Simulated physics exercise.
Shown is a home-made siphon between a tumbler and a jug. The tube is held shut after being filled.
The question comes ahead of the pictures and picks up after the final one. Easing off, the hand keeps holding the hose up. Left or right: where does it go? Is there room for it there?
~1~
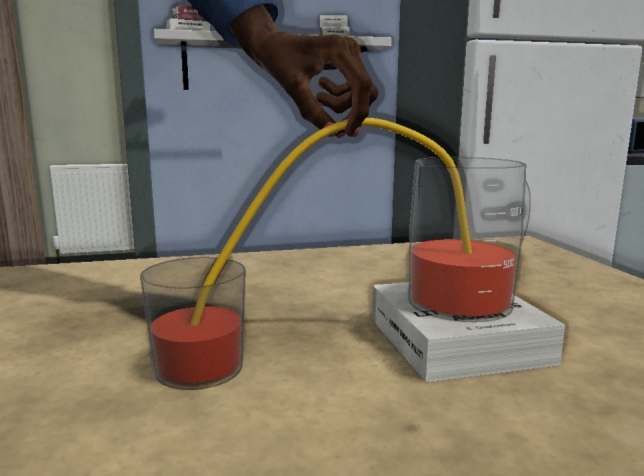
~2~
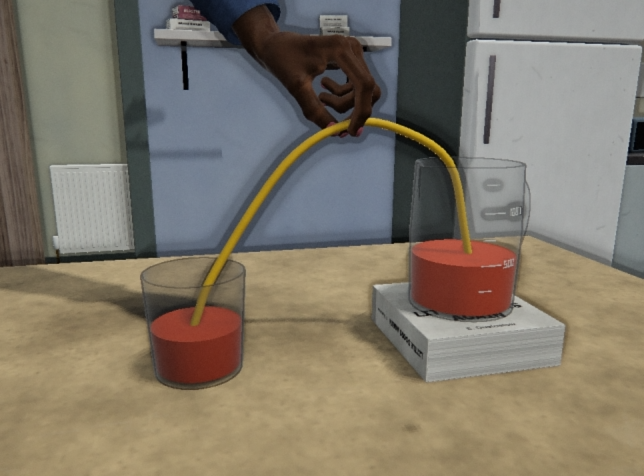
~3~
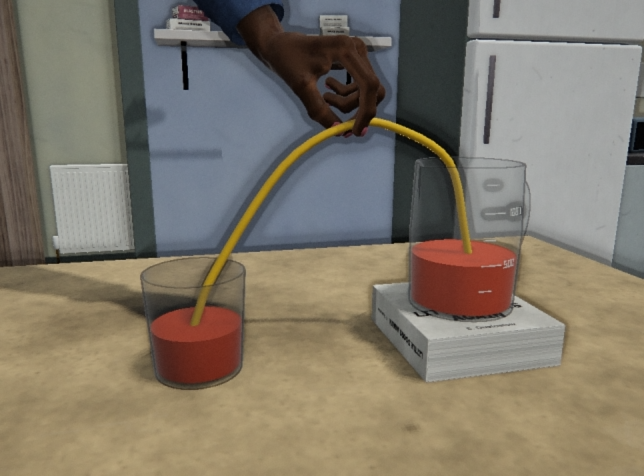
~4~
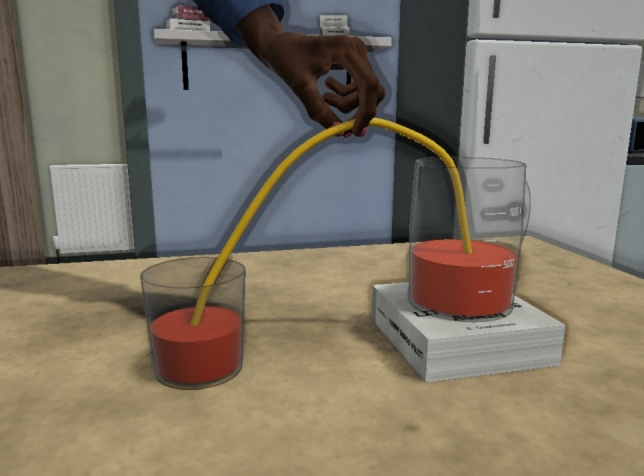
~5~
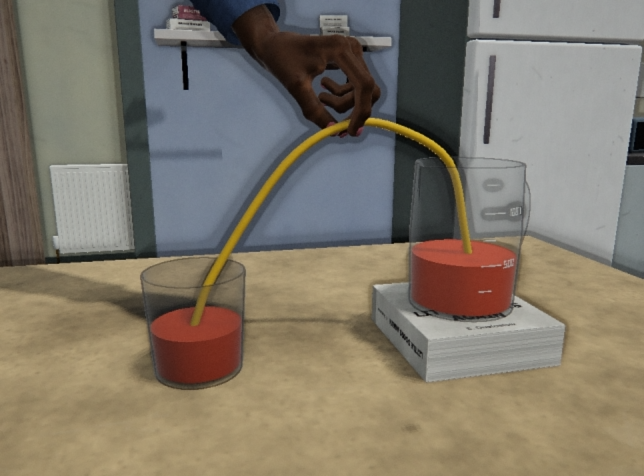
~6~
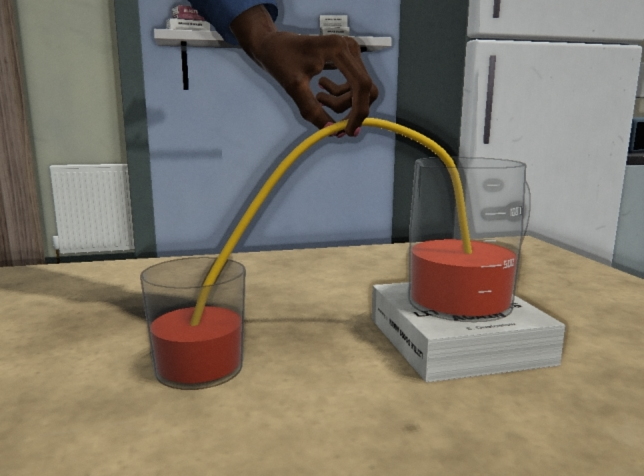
Lab note: Tomato juice transfer direction toward left; receiving vessel contains the full volume.
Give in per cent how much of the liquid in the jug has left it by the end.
My estimate is 45 per cent.
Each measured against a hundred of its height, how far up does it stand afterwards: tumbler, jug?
The first ends at 75 percent and the second at 20 percent.
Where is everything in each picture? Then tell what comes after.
Nothing flows; tumbler (197, 318) about half full, on the top itself; jug (465, 231) about a third full, up on the thick book, in the first frame.
Fingers on the hose; tumbler about half full, surface at (197, 324); jug about a third full, surface at (463, 253), in the second frame.
Still shut; tumbler (197, 318) about half full; jug (465, 231) about a third full, in the third frame.
The hose is pinched; tumbler about half full, surface at (197, 324); jug about a third full, surface at (463, 253), in the fourth frame.
Nothing flows; tumbler (197, 318) about half full, on the top itself; jug (465, 231) about a third full, up on the thick book, in the fifth frame.
Fingers on the hose; tumbler about half full, surface at (197, 324); jug about a third full, surface at (463, 253), in the sixth frame.
Next, the tumbler is about half full; the jug is about a quarter full.
After that, the tumbler is about two thirds full; the jug is about a quarter full.
Finally, the tumbler is about three quarters full; the jug is about a quarter full; the two surfaces are level.
